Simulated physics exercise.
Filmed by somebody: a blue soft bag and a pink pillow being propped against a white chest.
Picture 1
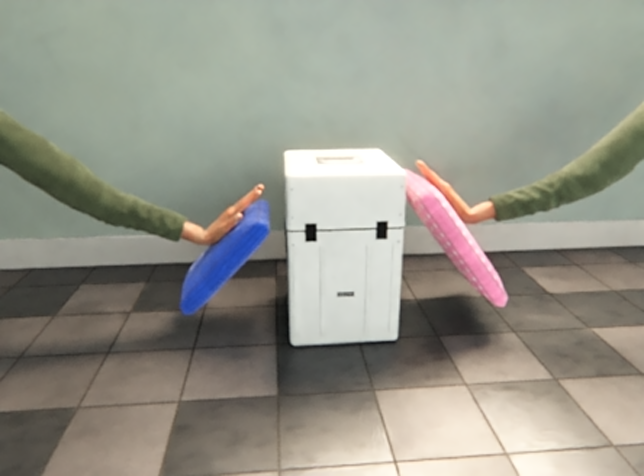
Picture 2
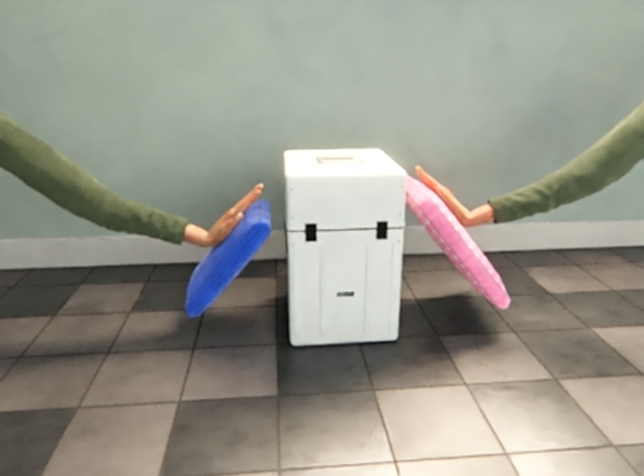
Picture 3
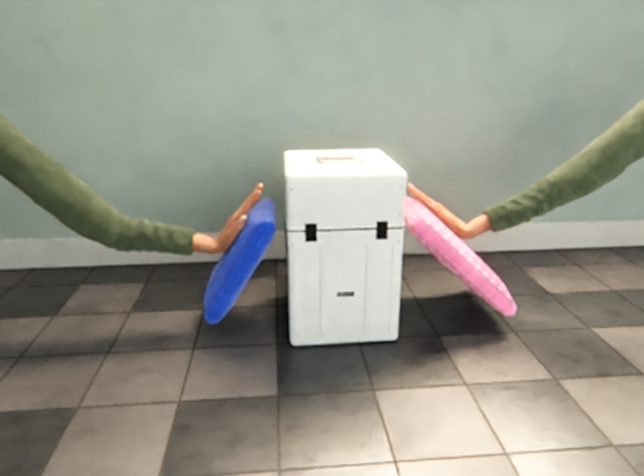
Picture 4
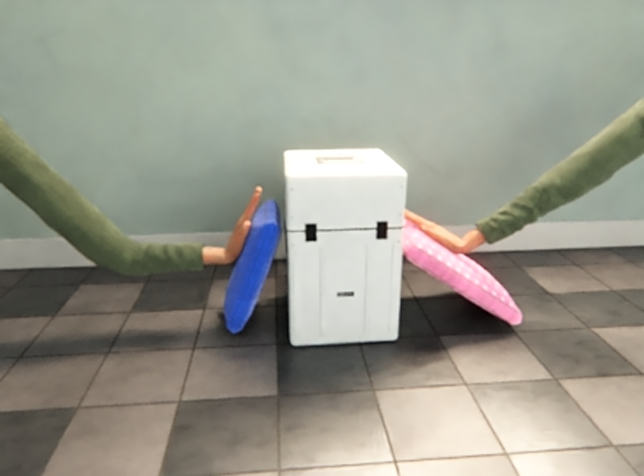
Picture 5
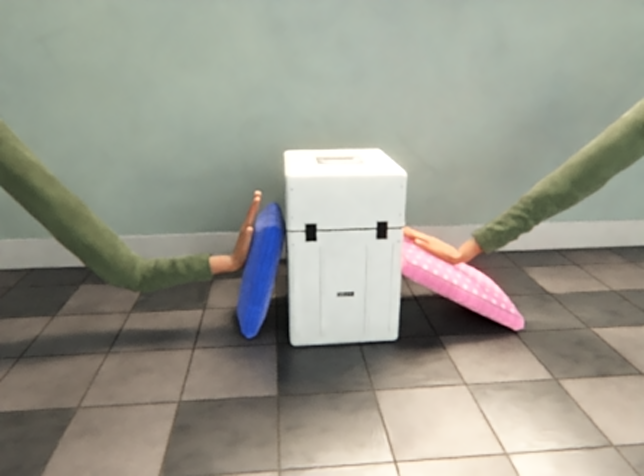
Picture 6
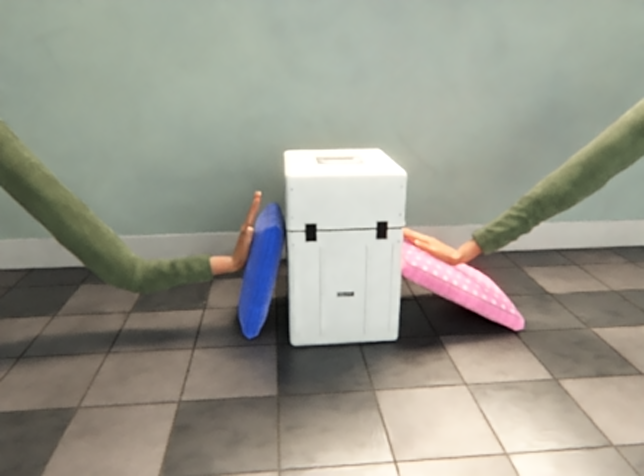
Two hands push a blue soft bag nearly upright and a pink pillow into a low slant against a white chest.
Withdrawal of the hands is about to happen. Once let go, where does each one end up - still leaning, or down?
Once let go, the blue soft bag is still leaning; the pink pillow is down.
Then, 0.26 s after the last picture, soft bag leaning near (262, 269); pillow flat on the floor near (454, 297).
Then, 0.48 s after the last picture, soft bag leaning near (262, 269); pillow flat on the floor near (452, 300).
At rest, soft bag leaning near (262, 269); pillow flat on the floor near (452, 300). The blue soft bag remains propped up and the pink pillow slips and lies down.
